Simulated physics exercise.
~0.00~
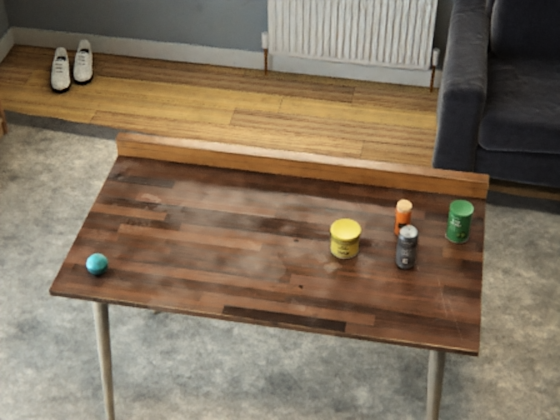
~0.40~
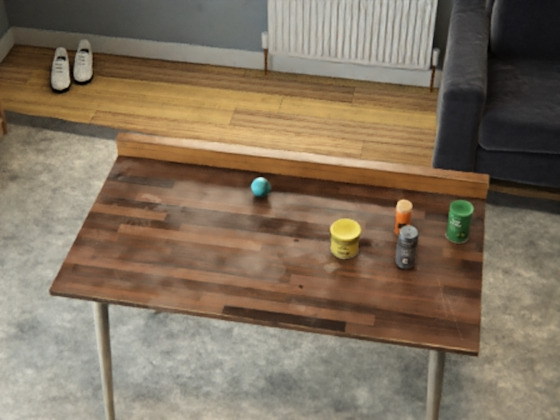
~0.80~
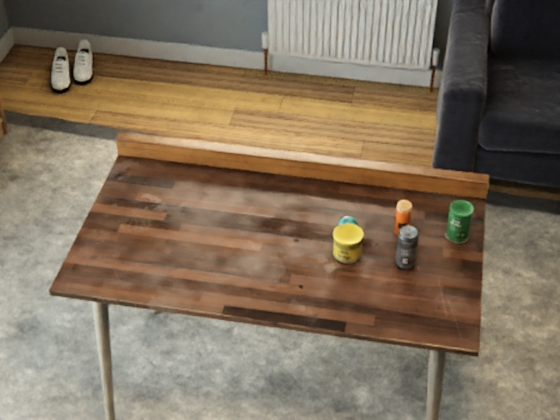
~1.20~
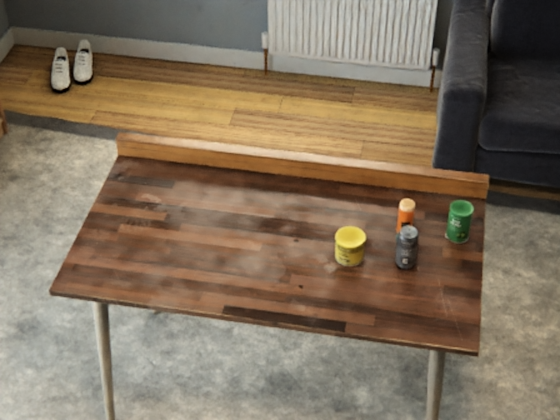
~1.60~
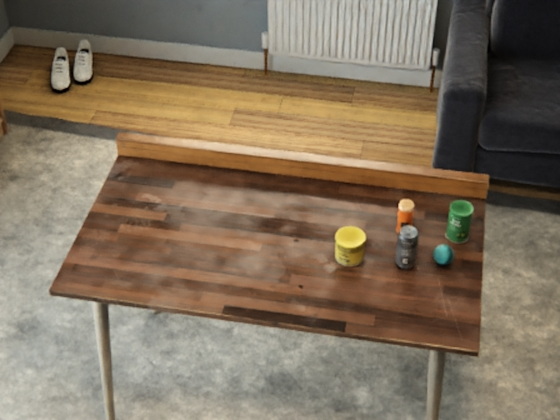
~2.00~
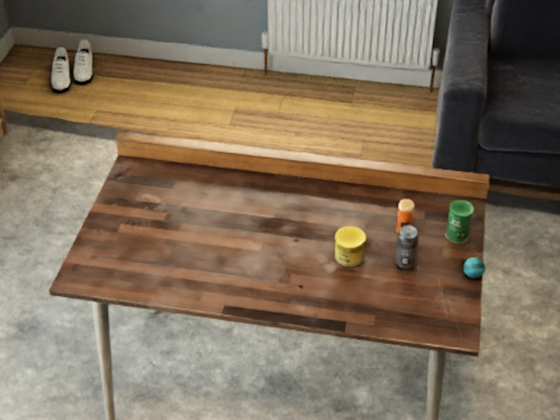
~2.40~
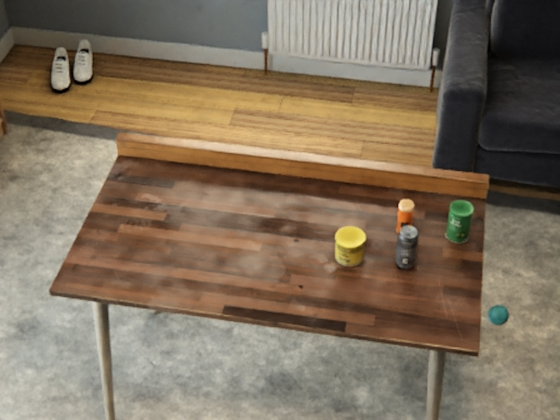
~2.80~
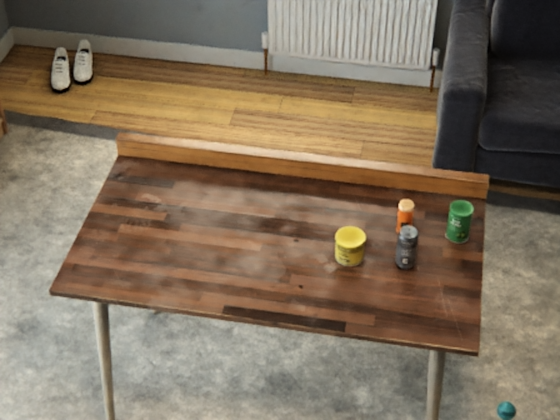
A turquoise ball rolls across a wooden table, passes between containers, and drops off the right side.
